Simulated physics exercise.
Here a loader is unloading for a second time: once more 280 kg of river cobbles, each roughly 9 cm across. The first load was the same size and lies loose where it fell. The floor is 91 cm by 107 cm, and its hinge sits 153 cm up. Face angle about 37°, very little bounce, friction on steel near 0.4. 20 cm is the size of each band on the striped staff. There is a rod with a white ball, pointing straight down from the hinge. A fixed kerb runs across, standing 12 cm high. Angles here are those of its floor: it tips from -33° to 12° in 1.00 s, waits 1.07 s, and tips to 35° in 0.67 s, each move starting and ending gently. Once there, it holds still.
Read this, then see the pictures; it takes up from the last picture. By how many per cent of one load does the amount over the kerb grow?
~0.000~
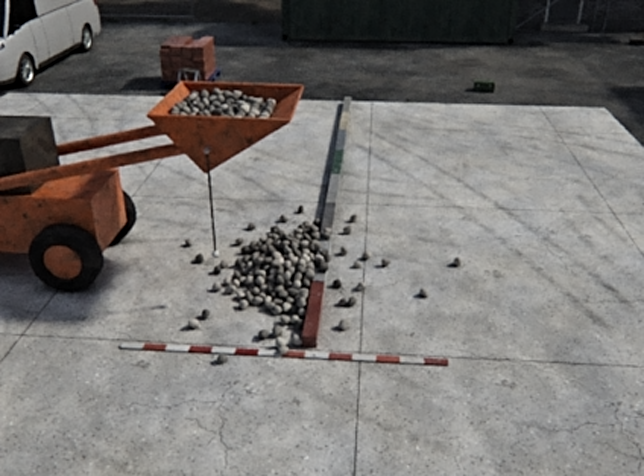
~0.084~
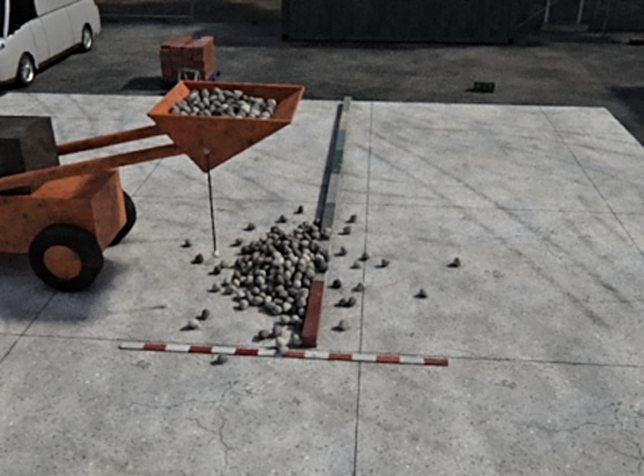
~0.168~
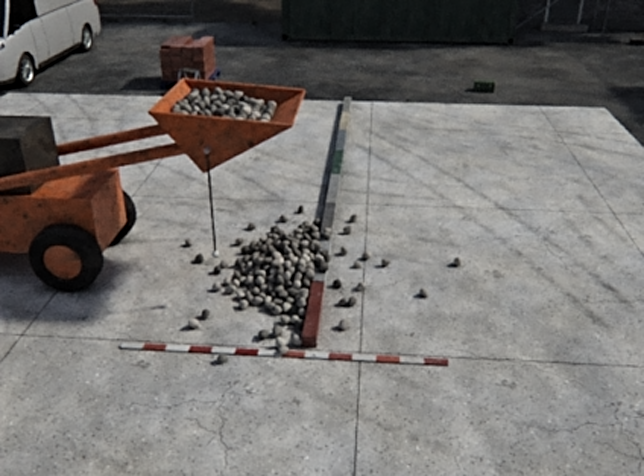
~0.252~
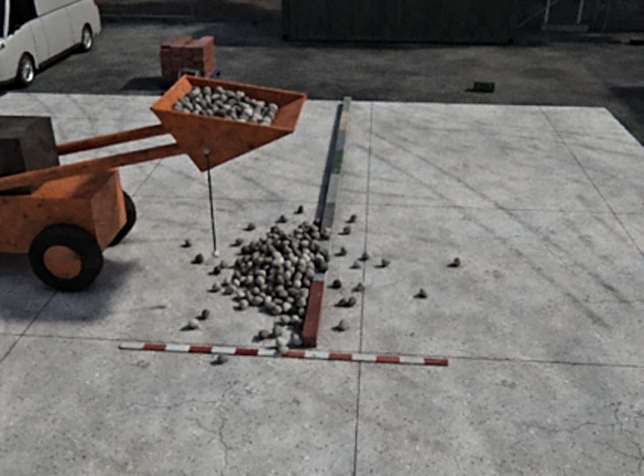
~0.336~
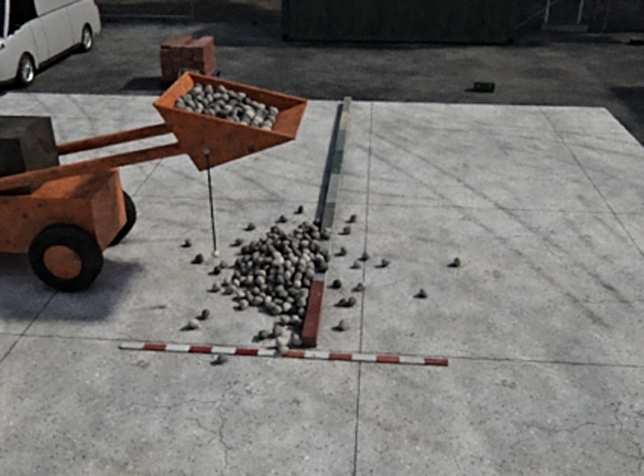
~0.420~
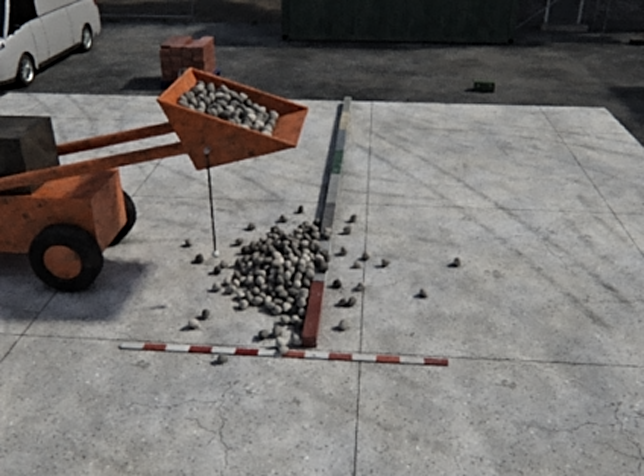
It grows by about 73 per cent of one load.
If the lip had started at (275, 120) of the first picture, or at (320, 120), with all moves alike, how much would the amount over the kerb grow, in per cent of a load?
Roughly 50 per cent, then 95 per cent.
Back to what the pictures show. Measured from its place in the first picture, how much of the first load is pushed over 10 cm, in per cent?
Estimate: 5 %, roughly.
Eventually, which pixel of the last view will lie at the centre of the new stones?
Roughly at (349, 268) in the last picture.
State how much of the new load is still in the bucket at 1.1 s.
100 % still inside.
After 0.8 s the floor is at 5°; in per cent of one load, 100 in the bucket, 95 on this side of the kerb, 5 over the kerb; the foremost stones are at (382, 266).
After 1.1 s the floor is at 12°; in per cent of one load, 100 in the bucket, 95 on this side of the kerb, 5 over the kerb; the foremost stones are at (382, 266).
After 3.2 s the floor is at 35°; in per cent of one load, 4 in the bucket, 148 on this side of the kerb, 47 over the kerb; the foremost stones are at (437, 267).
After 5.9 s the floor is at 35°; in per cent of one load, 0 in the bucket, 122 on this side of the kerb, 78 over the kerb; the foremost stones are at (473, 269). Net gain over the kerb, 73.
